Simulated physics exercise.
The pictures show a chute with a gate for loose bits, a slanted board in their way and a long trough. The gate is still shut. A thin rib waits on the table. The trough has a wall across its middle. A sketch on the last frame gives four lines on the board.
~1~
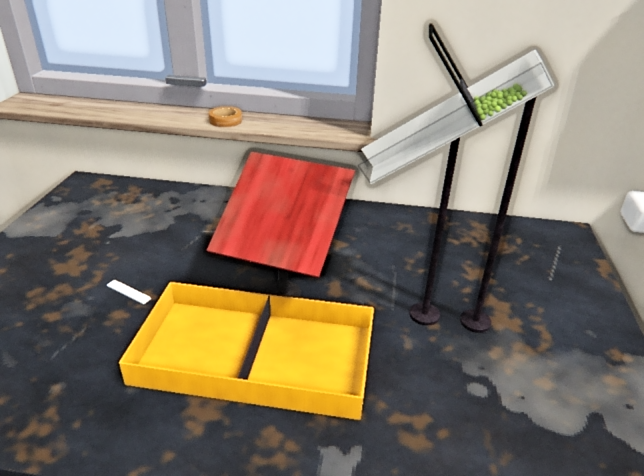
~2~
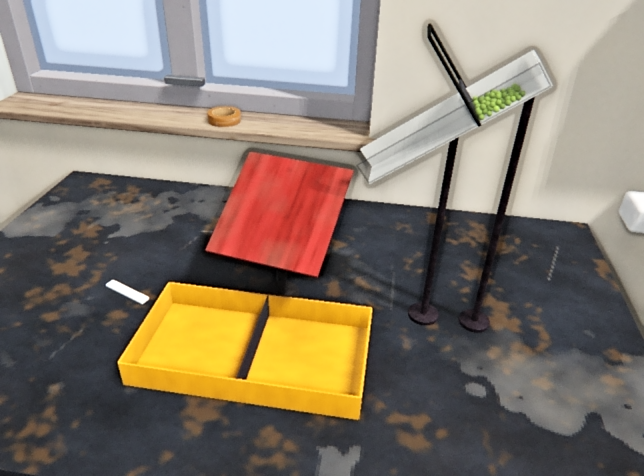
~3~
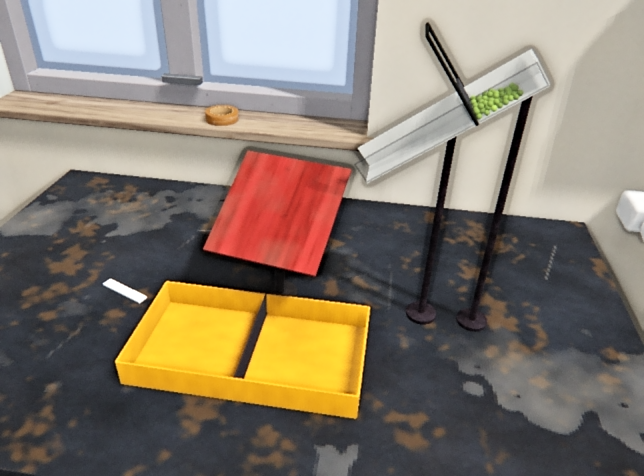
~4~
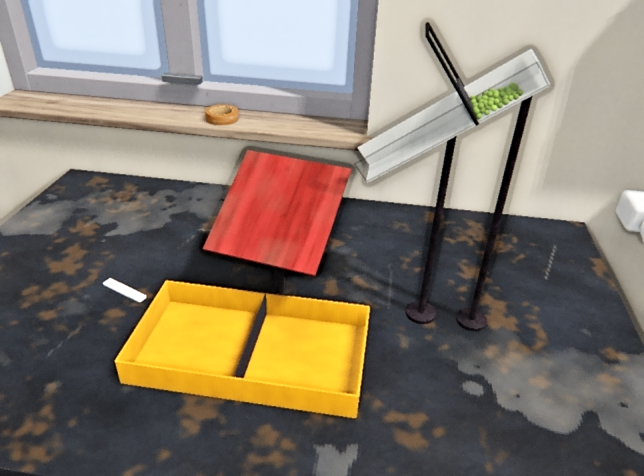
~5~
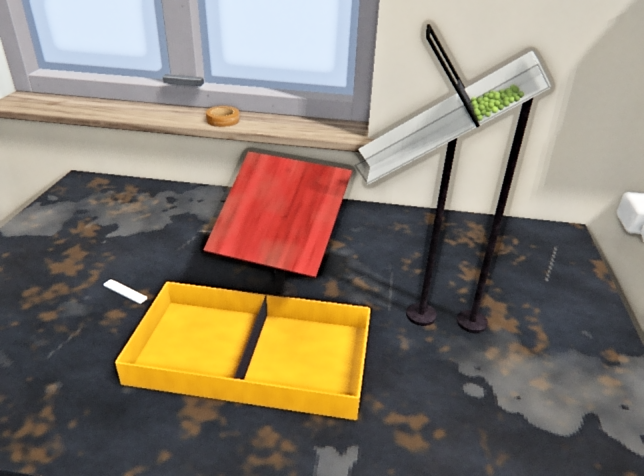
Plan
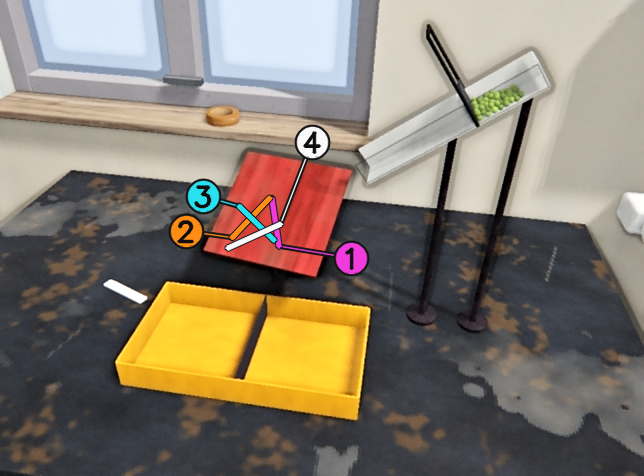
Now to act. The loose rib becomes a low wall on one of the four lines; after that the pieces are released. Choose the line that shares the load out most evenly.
3 is best.
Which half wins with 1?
More lands on the right.
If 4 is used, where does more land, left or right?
The left half.
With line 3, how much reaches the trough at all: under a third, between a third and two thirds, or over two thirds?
It is over two thirds.
On the marked copy, line 1 from (271, 198) to (278, 246); line 2 from (269, 198) to (232, 237); line 3 from (239, 206) to (273, 240); line 4 from (280, 224) to (228, 247).
With 1, of what is caught, about a quarter in the left half, most in the right.
With 2, of what is caught, most in the left half, about a quarter in the right.
With 3, of what is caught, about a third in the left half, about two thirds in the right.
With 4, of what is caught, most in the left half, about a quarter in the right.
